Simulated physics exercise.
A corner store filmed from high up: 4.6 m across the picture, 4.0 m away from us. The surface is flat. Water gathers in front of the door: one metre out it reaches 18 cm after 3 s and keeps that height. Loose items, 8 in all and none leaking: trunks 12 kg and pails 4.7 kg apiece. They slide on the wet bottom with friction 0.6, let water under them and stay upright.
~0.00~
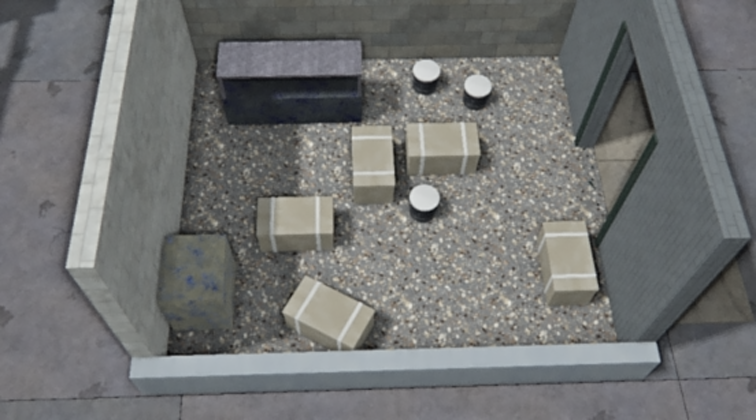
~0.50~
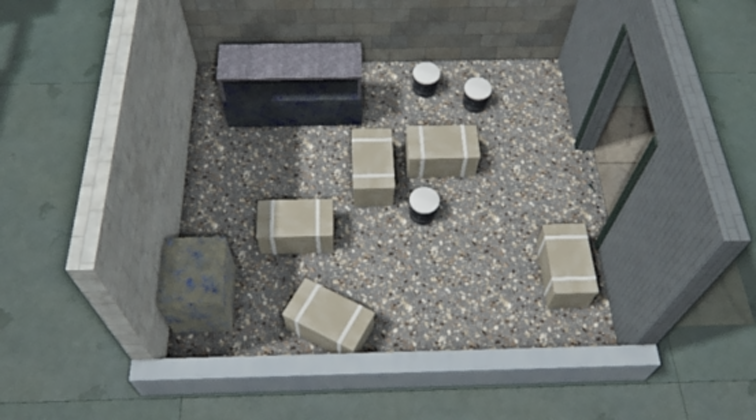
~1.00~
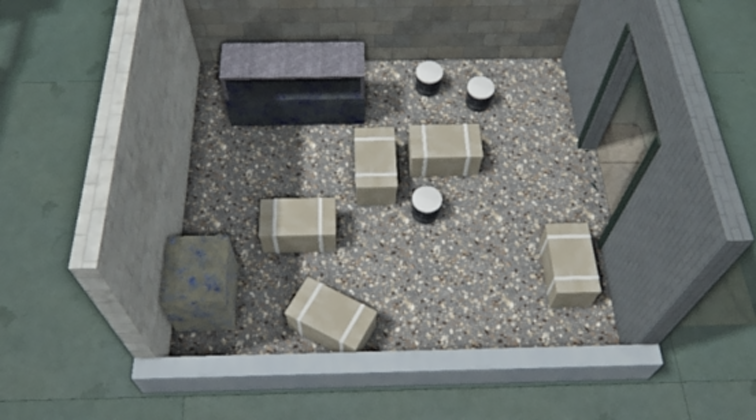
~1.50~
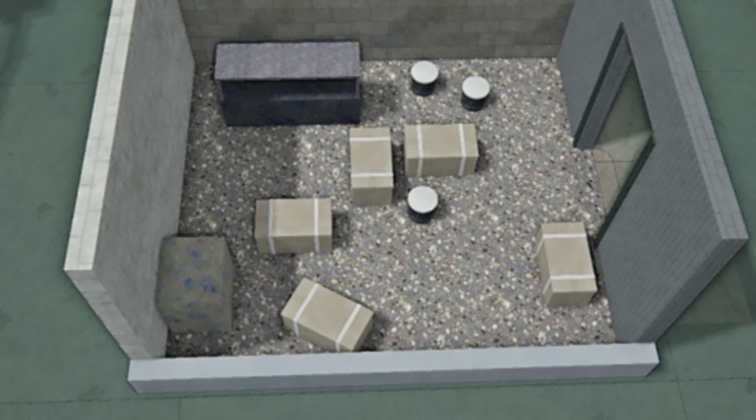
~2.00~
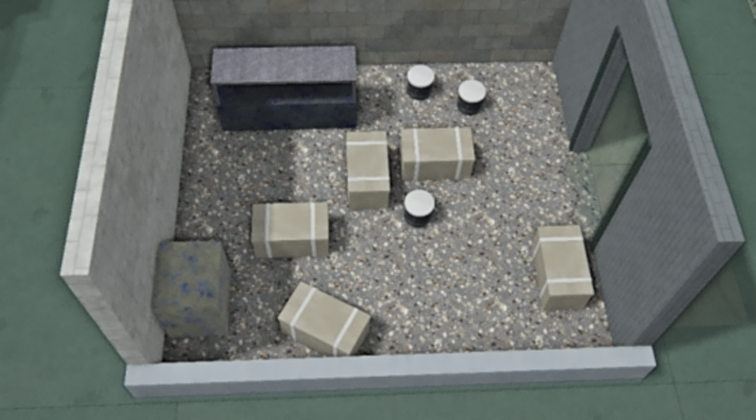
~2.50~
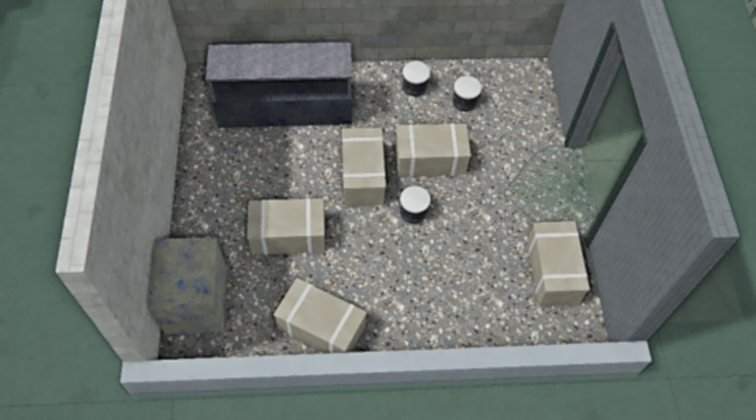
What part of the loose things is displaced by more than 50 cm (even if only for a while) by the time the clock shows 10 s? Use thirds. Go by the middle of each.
It is between one and two thirds.
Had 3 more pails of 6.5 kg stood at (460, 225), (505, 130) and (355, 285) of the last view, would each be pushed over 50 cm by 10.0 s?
In that order: Over, less, less.
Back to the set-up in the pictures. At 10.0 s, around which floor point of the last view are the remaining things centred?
Around (352, 197).
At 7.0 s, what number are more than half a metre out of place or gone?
4 of them.
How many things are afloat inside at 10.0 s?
6 of them.
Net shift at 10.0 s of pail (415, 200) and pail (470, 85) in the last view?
In that order: 200 cm, 0 cm.
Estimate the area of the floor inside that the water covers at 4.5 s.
About 7.5 m2.
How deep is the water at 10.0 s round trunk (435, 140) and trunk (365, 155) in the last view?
Roughly 5 and 10 cm.
After 3.5 s 0 of 8 are over 50 cm from their spots; 0 afloat.
After 4.5 s 0 of 8 are over 50 cm from their spots; 0 afloat.
After 7.0 s 4 of 8 are over 50 cm from their spots; 3 afloat.
After 10.0 s 3 of 8 are over 50 cm from their spots, and 5 have been at some point; 6 afloat.
